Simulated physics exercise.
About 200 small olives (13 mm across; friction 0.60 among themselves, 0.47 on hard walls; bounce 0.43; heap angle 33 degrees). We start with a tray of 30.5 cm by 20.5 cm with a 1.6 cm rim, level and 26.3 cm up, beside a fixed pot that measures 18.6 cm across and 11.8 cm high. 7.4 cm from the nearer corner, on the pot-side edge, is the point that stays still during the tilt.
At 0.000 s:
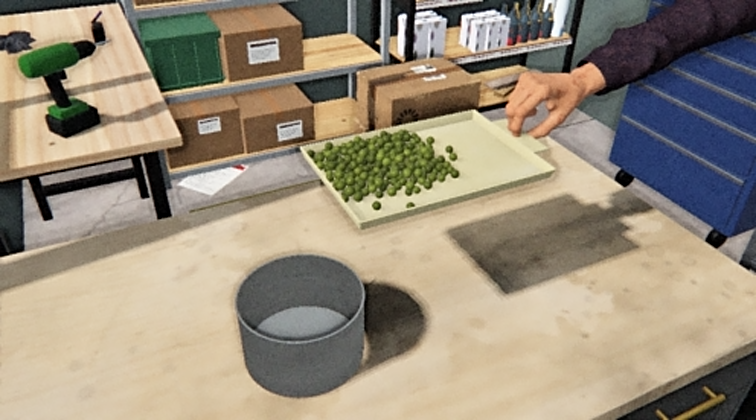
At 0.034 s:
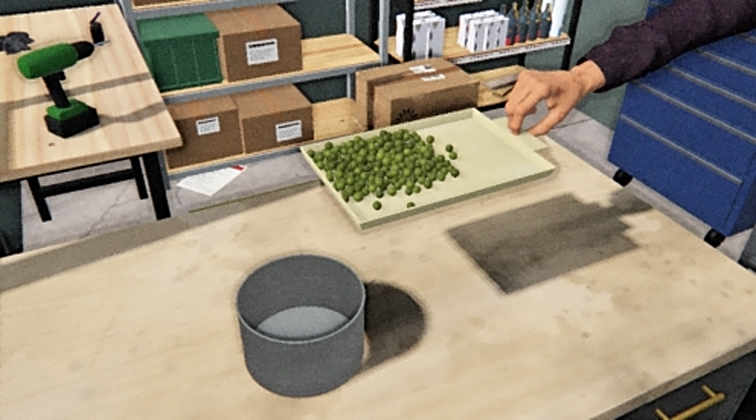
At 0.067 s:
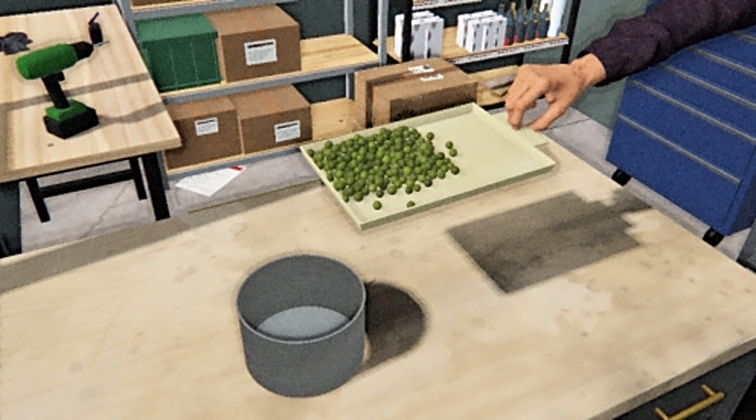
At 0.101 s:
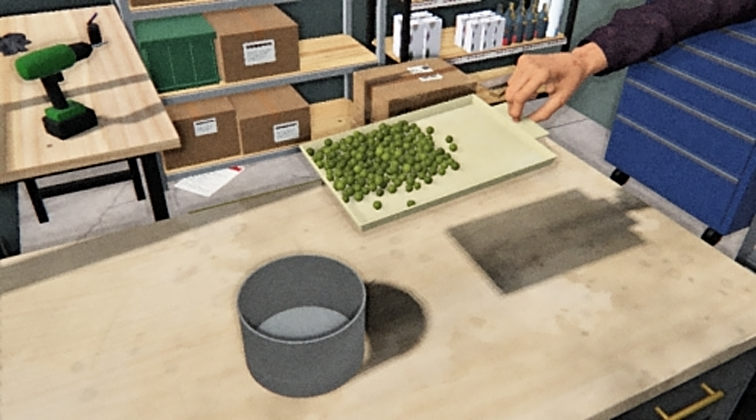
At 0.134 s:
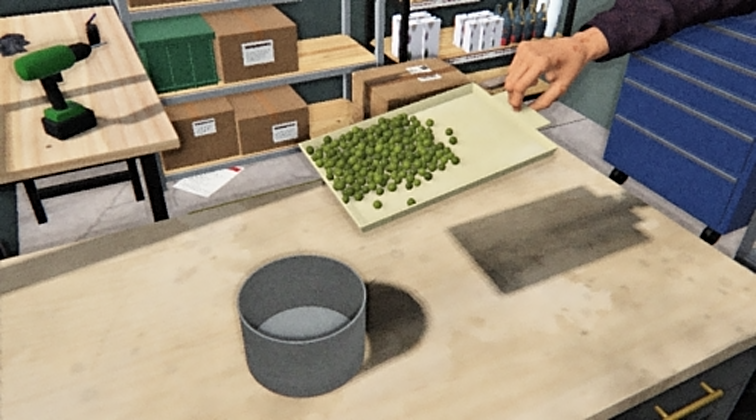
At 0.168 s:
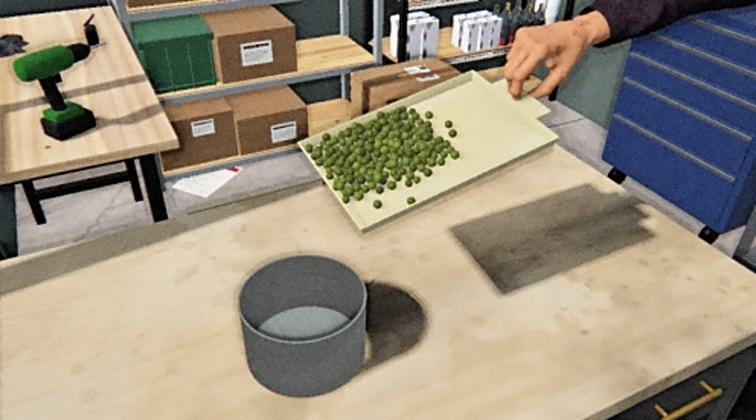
A pale cream tray holding a heap of small green olives hovers over a light wooden worktop in a workshop, seen from above at an angle. A grey round pot stands at the front, with a green drill and shelved boxes behind and blue drawers at right. A dark-sleeved hand at the tray's right end gradually raises that end, tilting it leftward, while the olives barely shift and the camera stays still.
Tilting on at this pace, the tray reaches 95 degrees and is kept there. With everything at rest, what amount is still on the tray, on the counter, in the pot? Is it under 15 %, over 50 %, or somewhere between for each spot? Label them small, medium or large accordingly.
Tray - small, counter - medium, pot - large.
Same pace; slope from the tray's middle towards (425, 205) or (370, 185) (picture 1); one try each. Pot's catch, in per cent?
The share comes to roughly 30 in a hundred, then roughly 85 in a hundred.
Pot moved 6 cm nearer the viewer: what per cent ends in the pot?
Share in pot: Approx. 95 %.
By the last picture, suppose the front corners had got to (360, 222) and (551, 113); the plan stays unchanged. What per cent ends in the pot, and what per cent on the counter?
In the pot: 75 per cent; on the counter: 25 per cent.
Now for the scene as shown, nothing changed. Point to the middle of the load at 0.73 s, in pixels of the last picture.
The middle of the load should be near (338, 204) then.
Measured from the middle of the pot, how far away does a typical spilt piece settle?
Roughly 20 cm from the centre.
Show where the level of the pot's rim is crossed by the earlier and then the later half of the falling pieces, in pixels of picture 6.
Near (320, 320) at first, near (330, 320) afterwards.
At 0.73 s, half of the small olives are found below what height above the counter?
Some 28 cm above the counter.
Then, at 0.50 s, tilt 53 degrees; the tray holds 100 %, the pot 0 %.
Then, at 0.73 s, tilt 80 degrees; the tray holds 70 %, the pot 5 %.
After 1.07 s, tilt 95 degrees; the tray holds 0 %, the pot 70 %.
In the end, at 1.9 s, tray 0 %, counter 25 %, pot 75 %.
